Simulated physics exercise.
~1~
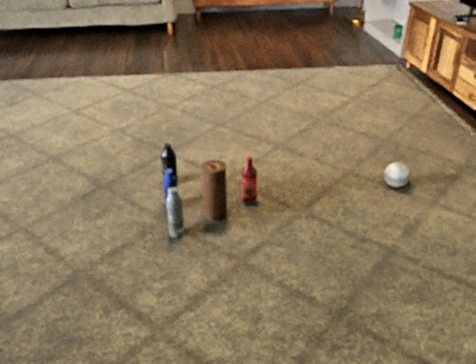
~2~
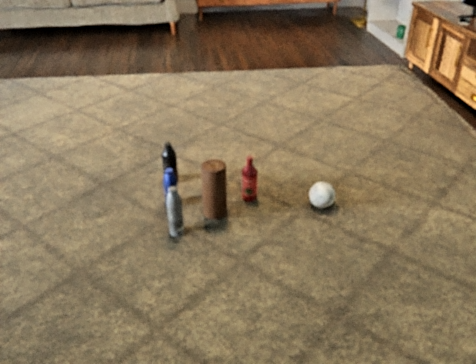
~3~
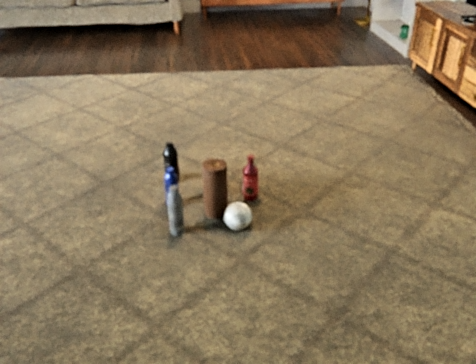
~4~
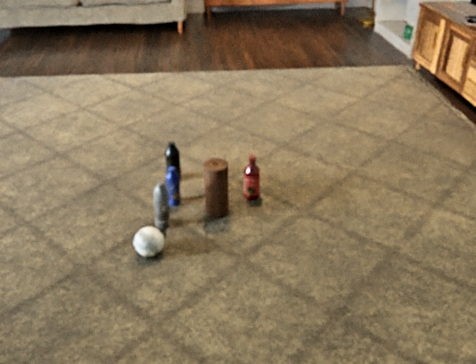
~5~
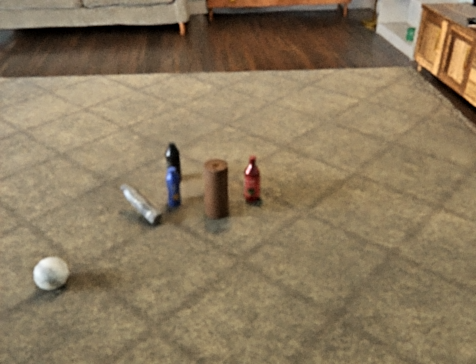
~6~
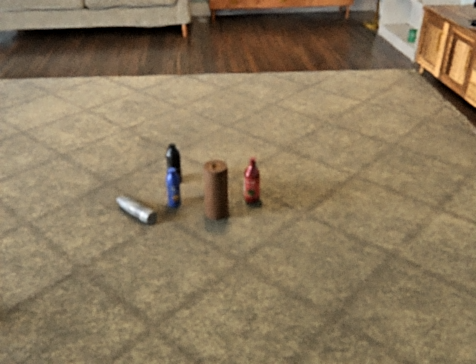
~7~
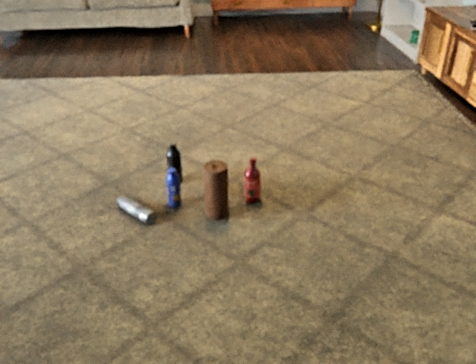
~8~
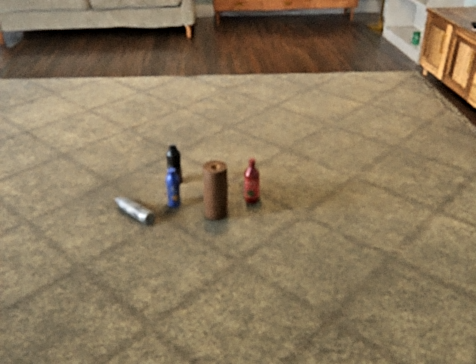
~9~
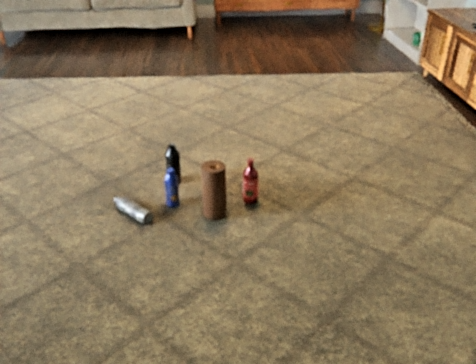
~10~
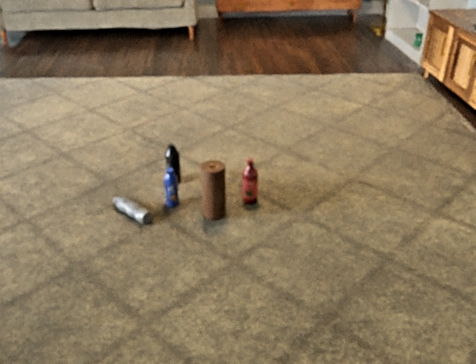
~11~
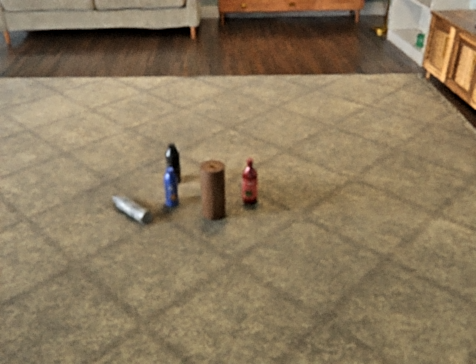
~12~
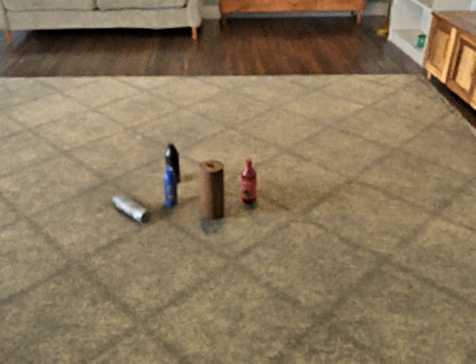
At first, a white ball rolls leftward across a patterned carpet toward a brown roll and a small group of upright bottles coloured grey, blue, black and red. It passes in front of the red bottle and the brown roll without disturbing them. Reaching the left side of the group, the ball knocks the grey bottle, which shifts left and begins to tip. The ball carries on toward the lower left and leaves the view as the grey bottle topples. In the end, the grey bottle lies on its side, while the roll and other bottles remain standing.
